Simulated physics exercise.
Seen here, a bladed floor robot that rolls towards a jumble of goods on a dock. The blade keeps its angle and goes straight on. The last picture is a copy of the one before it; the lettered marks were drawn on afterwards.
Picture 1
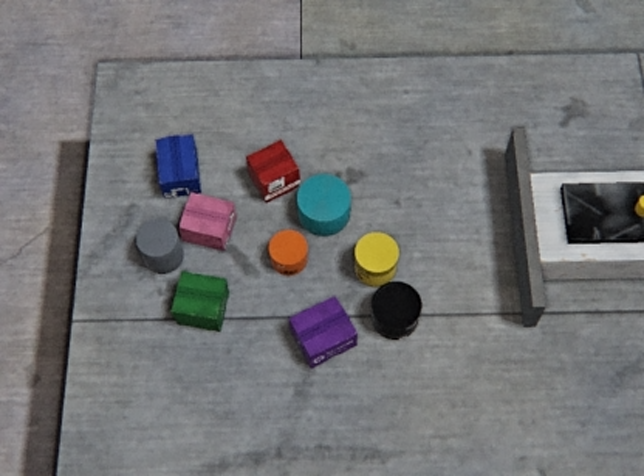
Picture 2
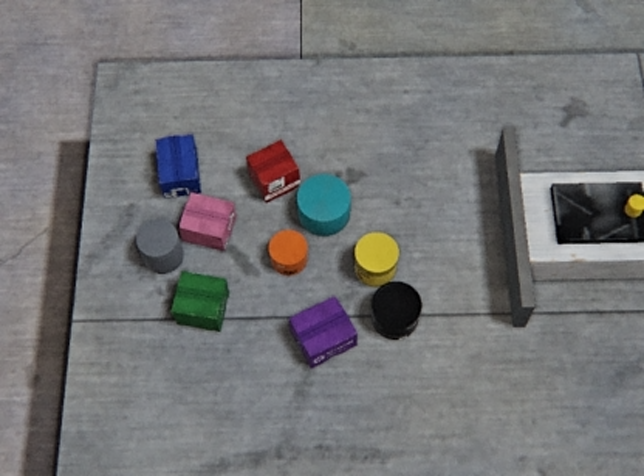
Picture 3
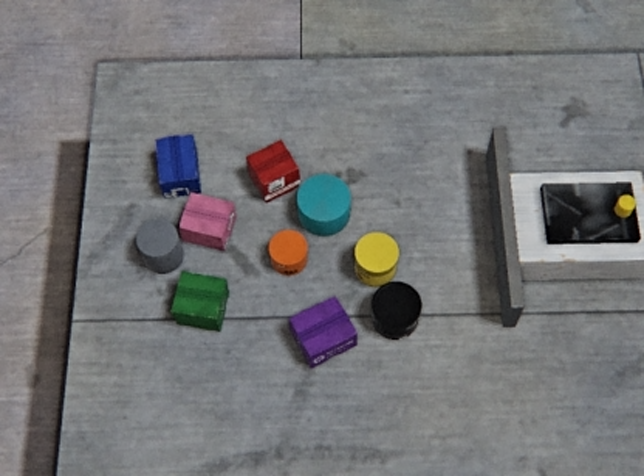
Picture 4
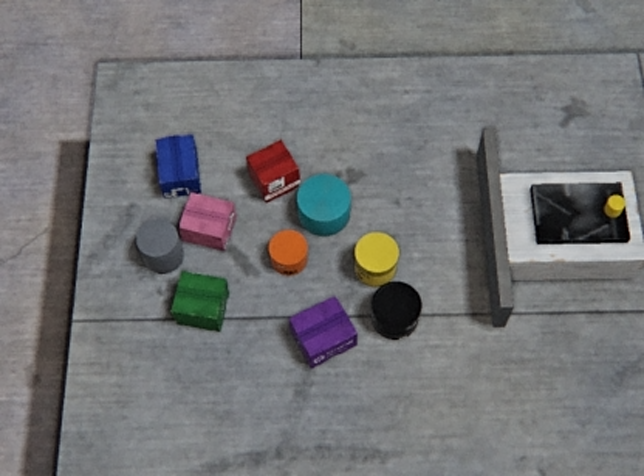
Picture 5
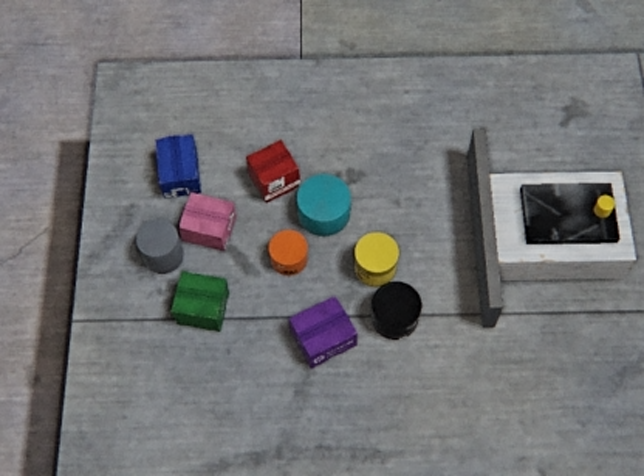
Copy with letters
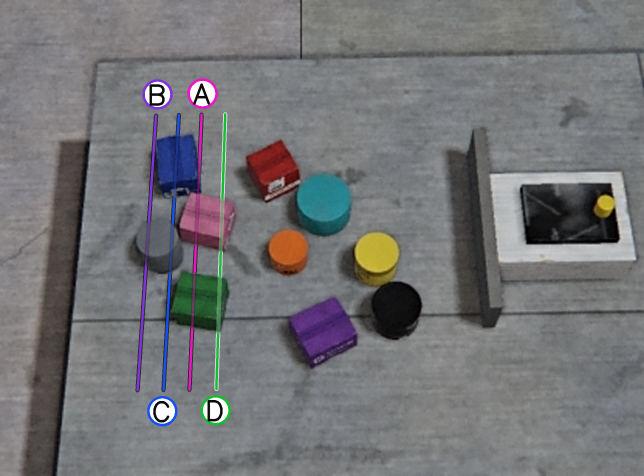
A bladed floor robot rolls slowly left towards a jumble of coloured goods that stay still.
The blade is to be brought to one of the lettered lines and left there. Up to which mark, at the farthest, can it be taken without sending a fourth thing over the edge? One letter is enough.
No fourth one falls up to B.
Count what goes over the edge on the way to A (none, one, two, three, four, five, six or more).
By then, none.
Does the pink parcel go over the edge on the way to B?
Yes.
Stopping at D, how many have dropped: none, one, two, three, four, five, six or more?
The count is none.
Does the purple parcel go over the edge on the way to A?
By then, no.
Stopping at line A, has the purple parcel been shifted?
Yes.
On the marked copy, A at (196, 243); B at (147, 244); C at (172, 244); D at (221, 243).
Following B. Soon after the start, robot (438, 215); purple parcel (291, 340); black pail (335, 312).
Later, robot (316, 217); grey canister (148, 254); pink parcel (157, 217).
In the end, robot (219, 219); grey canister over the edge; pink parcel over the edge; three fallen.
As for the rest, A is within the limit but short; C is within the limit but short; D is within the limit but short.
